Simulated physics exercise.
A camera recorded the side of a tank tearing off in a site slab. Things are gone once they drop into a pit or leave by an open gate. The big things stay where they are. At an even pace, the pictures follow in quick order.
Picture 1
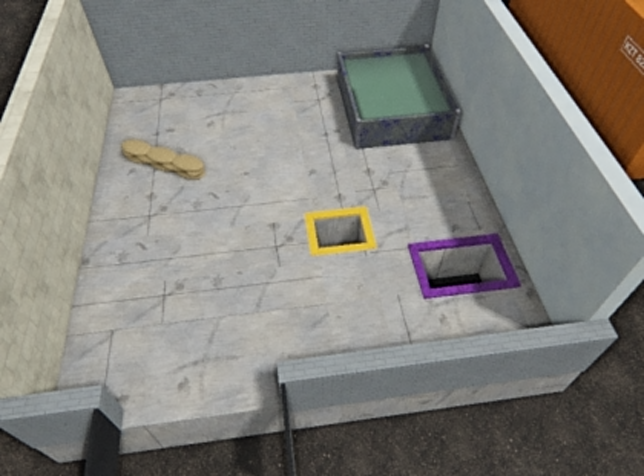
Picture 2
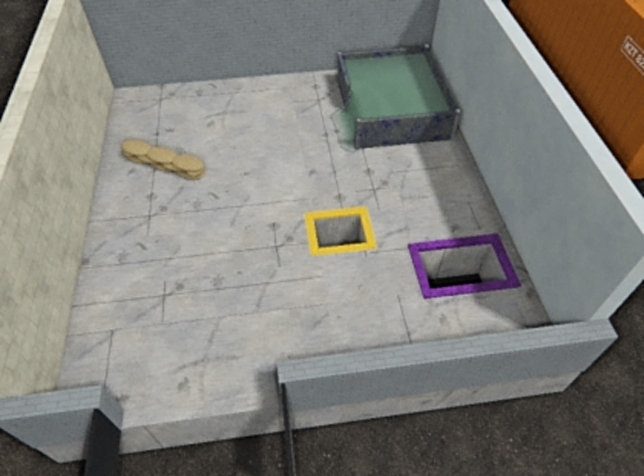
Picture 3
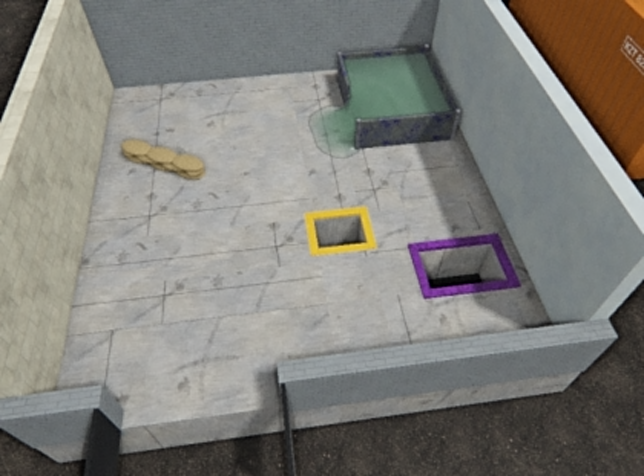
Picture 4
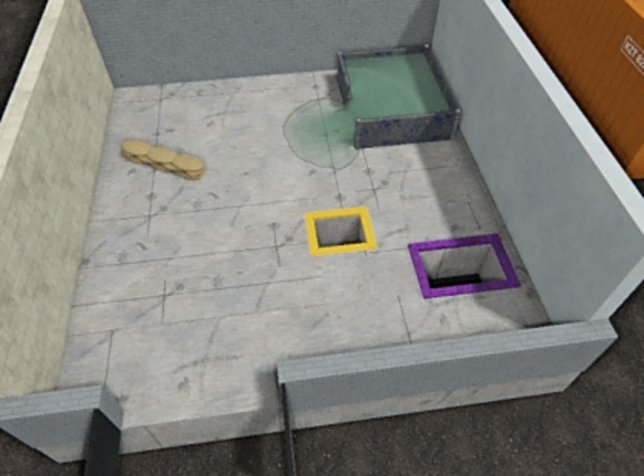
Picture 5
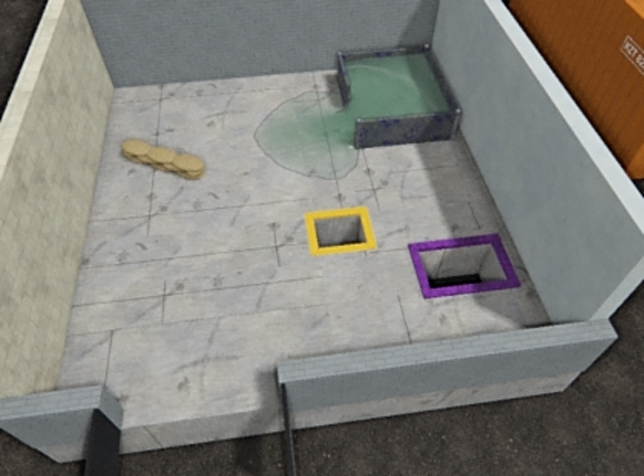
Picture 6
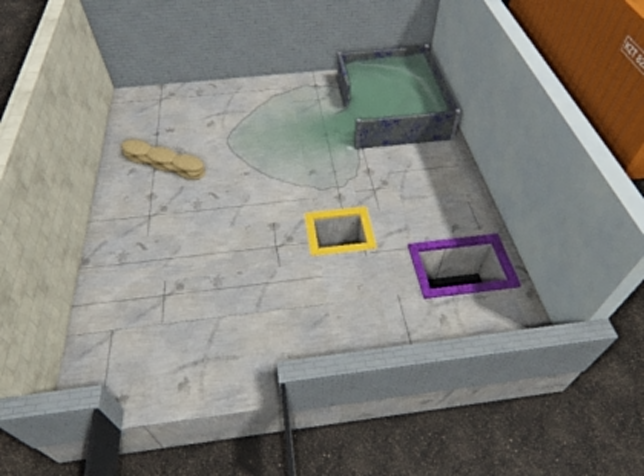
A walled concrete slab, seen from above at a fixed angle, has an open tank of green water near its back right corner. A yellow-edged pit lies near the middle, a purple-edged one to its right, tan sacks at the left, and an orange container outside. Water pours from the tank's left side and spreads steadily leftward and slightly forward across the floor, while the sacks stay still.
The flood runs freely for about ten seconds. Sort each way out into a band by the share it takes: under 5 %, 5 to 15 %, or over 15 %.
Shares: The gate takes 5 to 15 %; the purple pit takes under 5 %; the yellow pit takes under 5 %.
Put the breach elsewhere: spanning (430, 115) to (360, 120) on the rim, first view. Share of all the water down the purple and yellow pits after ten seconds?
For purple it's about 25 per cent, and for yellow about 20 per cent.
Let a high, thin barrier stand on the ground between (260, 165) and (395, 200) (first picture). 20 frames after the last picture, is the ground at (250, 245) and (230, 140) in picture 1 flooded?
In turn, the first is spared and the second submerged.
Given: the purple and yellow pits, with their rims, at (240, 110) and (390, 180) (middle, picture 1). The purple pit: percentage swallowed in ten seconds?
Roughly 12 per cent ends up in the purple pit.
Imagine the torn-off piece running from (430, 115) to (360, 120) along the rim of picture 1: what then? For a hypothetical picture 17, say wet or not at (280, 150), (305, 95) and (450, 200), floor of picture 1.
Result, in sequence: Untouched by the flood; untouched by the flood; inundated.
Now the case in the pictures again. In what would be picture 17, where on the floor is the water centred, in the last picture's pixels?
That comes out near (317, 128).
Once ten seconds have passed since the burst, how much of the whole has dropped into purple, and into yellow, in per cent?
I reckon close to 0 % and close to 2 % respectively.
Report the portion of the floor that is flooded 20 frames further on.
The answer is around 55 per cent.
A moment on, water covers 25 % of the floor; the gate 0 %, the purple pit 0 %, the yellow pit 0 %.
Next, water covers 40 % of the floor; the gate 0 %, the purple pit 0 %, the yellow pit 0 %.
Then, water covers 55 % of the floor; the gate 0 %, the purple pit 0 %, the yellow pit 1 %.
Later, water covers 60 % of the floor; the gate 2 %, the purple pit 0 %, the yellow pit 1 %.
In the end, water covers 80 % of the floor; the gate 10 %, the purple pit 0 %, the yellow pit 2 %.
